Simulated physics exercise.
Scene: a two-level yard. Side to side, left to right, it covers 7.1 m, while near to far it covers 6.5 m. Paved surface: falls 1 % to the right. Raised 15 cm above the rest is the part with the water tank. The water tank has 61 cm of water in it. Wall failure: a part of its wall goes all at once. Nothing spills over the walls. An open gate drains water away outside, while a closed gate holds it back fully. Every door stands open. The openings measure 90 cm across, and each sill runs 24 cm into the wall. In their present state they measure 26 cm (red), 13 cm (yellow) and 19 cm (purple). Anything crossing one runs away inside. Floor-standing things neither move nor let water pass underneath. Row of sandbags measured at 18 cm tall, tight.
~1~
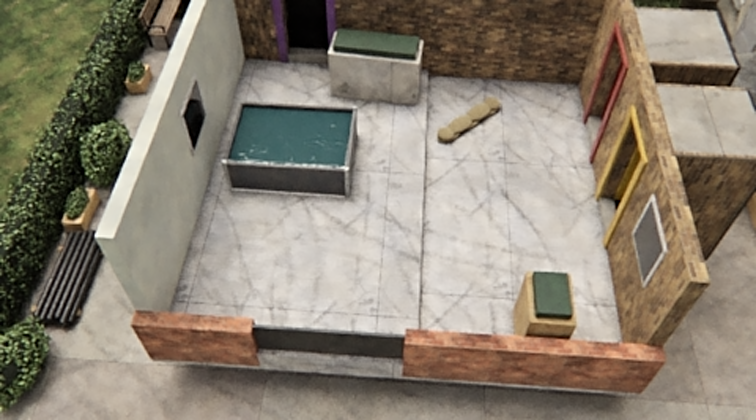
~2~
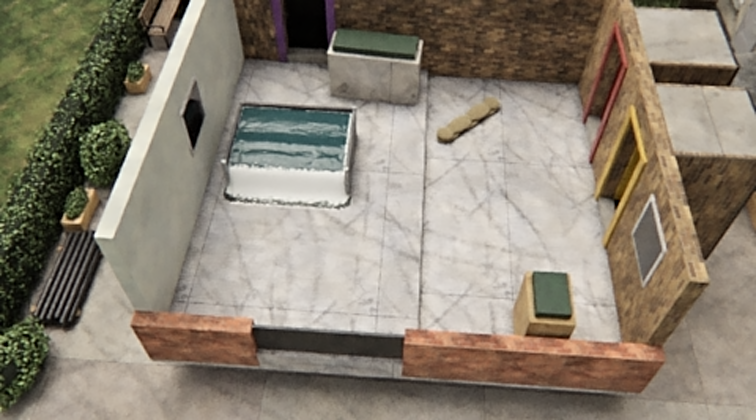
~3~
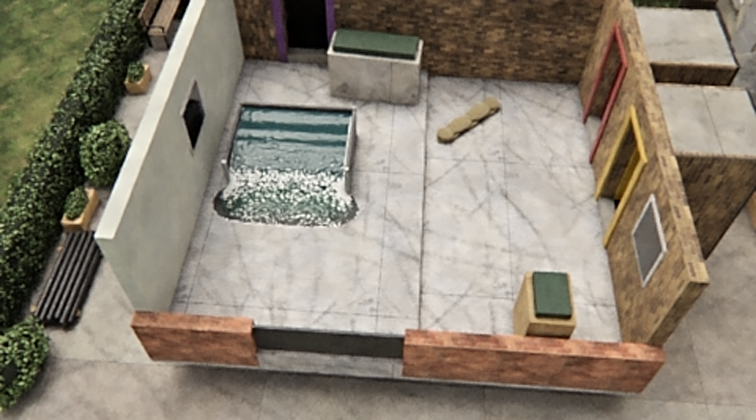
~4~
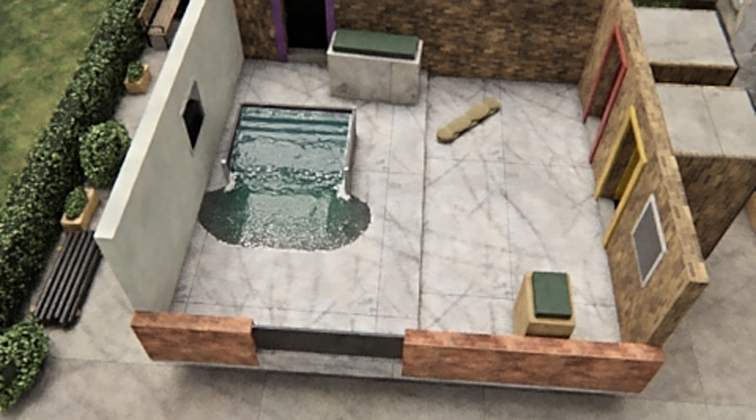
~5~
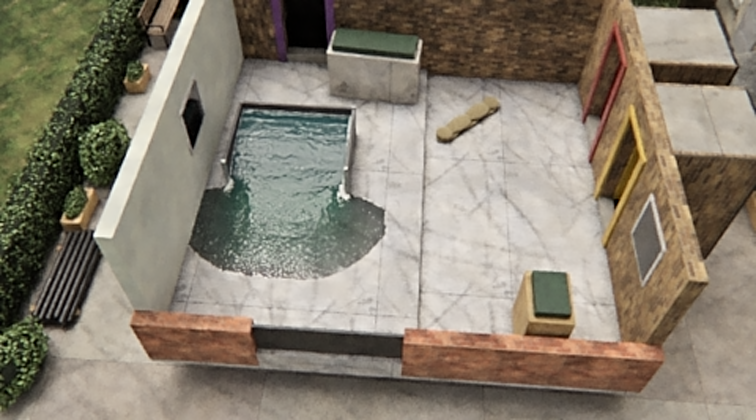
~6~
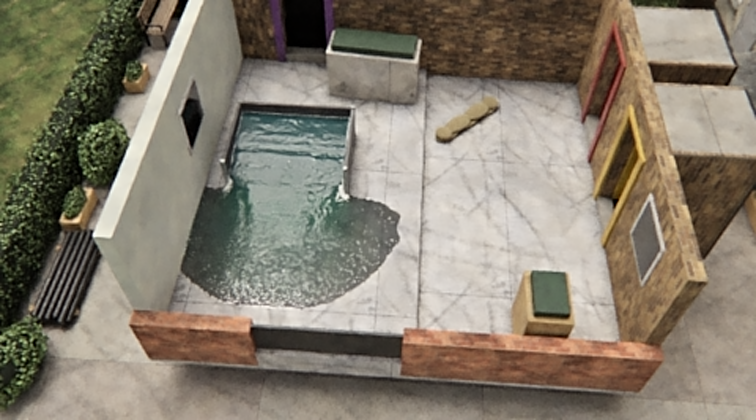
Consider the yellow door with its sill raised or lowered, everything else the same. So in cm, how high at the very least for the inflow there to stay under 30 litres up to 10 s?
At least 8 cm or so.
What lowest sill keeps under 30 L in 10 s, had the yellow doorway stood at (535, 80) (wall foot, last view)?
Something near 9.0 cm.
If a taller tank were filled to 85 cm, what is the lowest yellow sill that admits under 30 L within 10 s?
Required height: Approx. 11.5 cm.
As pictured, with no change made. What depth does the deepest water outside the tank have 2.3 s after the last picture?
It gets to close to 34 centimetres there.
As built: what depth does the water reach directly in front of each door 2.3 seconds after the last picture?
Reading in centimetres: Red = 0, yellow = 0, purple = 0.
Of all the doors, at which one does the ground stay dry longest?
Last: Purple.
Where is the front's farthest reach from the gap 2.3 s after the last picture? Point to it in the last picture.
Lab note: Front tip approx. (621, 369).
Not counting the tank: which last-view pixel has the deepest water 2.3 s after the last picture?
Near (502, 360).
Then, 0.7 s after the last picture water covers 25 % of the floor, deepest (36 cm) near (162, 332); it has not reached the yellow door.
Then, 2.3 s after the last picture water covers 30 % of the floor, deepest (34 cm) near (502, 360); it has not reached the yellow door.
Then, 9.3 s after the last picture water covers 80 % of the floor, deepest (15 cm) near (438, 76); 9 cm at the yellow door, 0 litres in over its 13 cm sill.
At the yellow door as built, the water peaked near 13 cm, 5.1 s after the last picture.
Run again over the same 10 s with other heights there, 50 litres in over 6.5 cm, 9 litres over 10 cm. The limit of 30 litres is kept from about 8 cm up.
